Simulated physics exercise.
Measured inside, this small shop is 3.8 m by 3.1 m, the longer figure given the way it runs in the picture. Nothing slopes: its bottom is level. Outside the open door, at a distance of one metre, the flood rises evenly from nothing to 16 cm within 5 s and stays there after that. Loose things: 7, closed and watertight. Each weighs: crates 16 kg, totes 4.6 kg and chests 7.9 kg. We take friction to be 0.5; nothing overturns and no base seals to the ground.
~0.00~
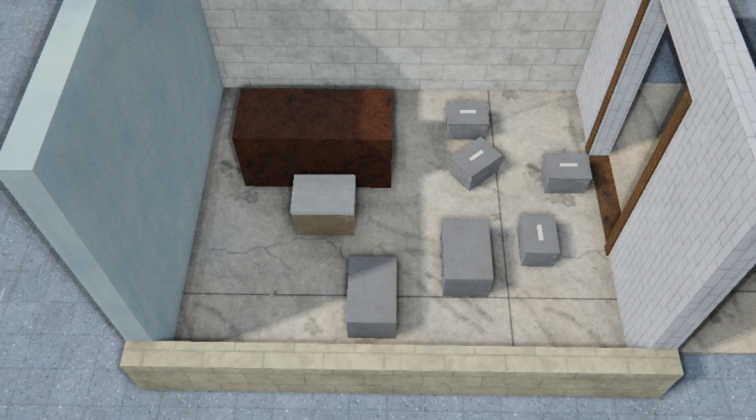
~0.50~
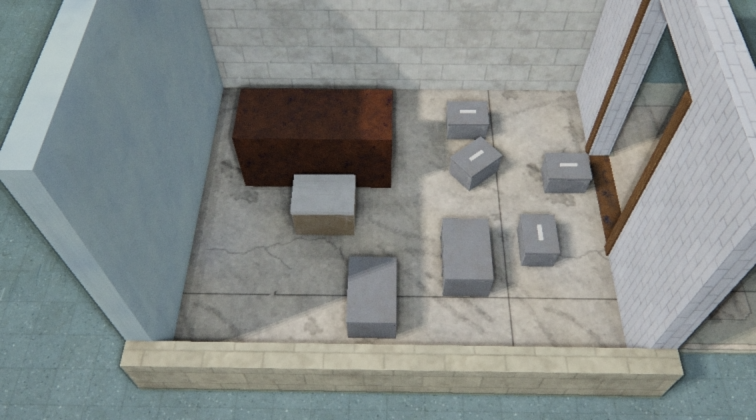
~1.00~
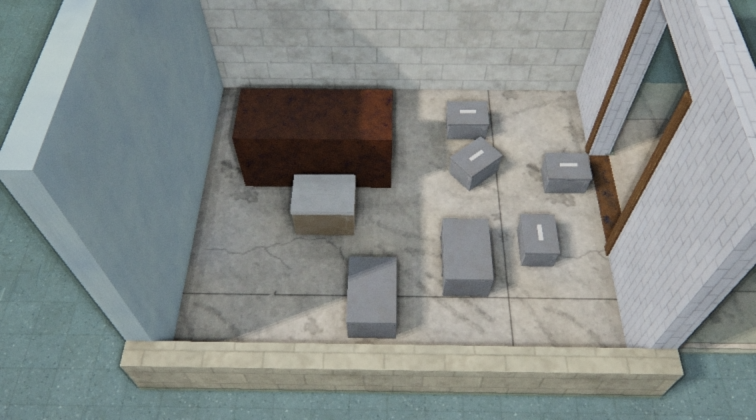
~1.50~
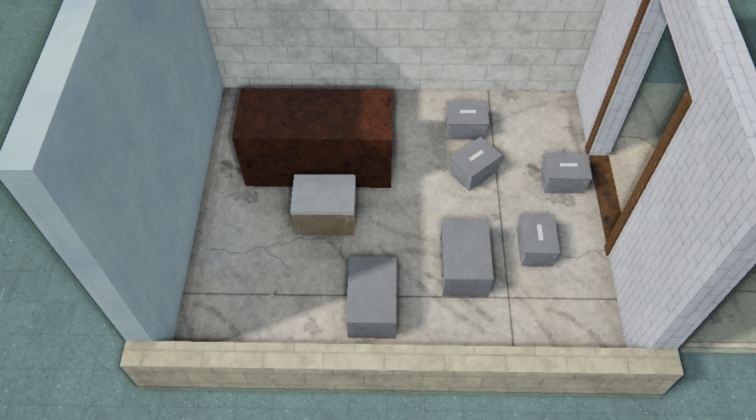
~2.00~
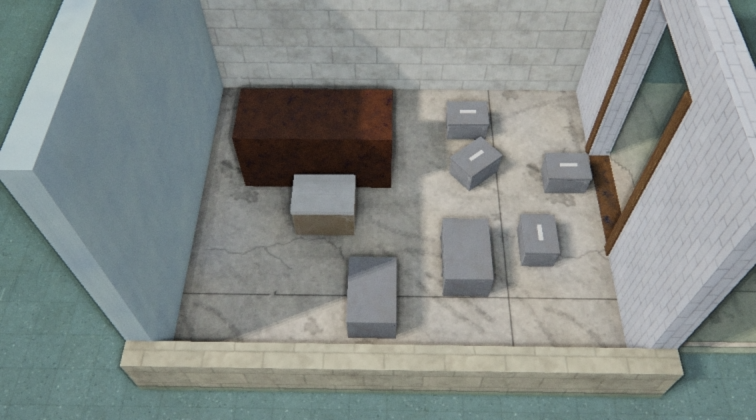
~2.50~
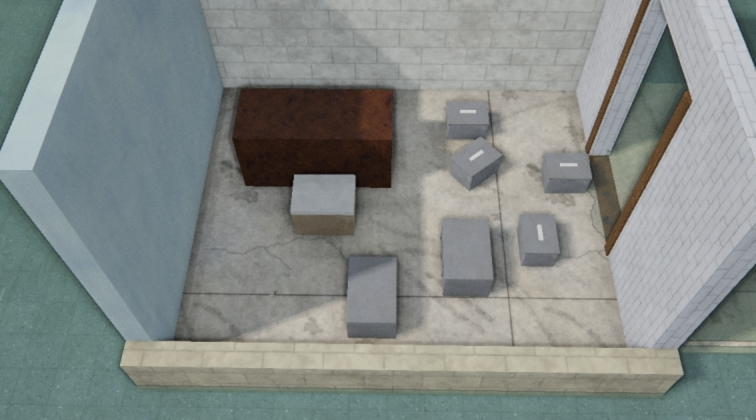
Gray boxes and a rusty brown block sit still while the ground outside turns greenish.
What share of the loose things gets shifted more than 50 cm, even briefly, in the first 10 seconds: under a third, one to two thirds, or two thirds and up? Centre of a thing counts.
Two thirds and up.
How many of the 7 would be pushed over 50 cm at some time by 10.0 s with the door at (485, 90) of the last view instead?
Count: 5.
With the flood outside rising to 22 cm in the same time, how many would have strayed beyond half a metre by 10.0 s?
That would make 6 of them.
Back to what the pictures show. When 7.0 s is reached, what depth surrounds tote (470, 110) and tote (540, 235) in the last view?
Close to 6 and 5 centimetres.
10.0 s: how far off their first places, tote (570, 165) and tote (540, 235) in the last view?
Shifts: 300 cm / 20 cm.
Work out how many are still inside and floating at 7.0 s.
4.
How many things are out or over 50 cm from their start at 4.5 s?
Count then: 0.
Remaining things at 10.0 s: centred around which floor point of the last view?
Somewhere near (337, 202).
After 3.5 s 0 of 7 are over 50 cm from their spots; 0 afloat.
After 4.5 s 0 of 7 are over 50 cm from their spots; 0 afloat.
After 7.0 s 5 of 7 are over 50 cm from their spots; 4 afloat.
After 10.0 s 4 of 7 are over 50 cm from their spots, and 5 have been at some point; 5 afloat.
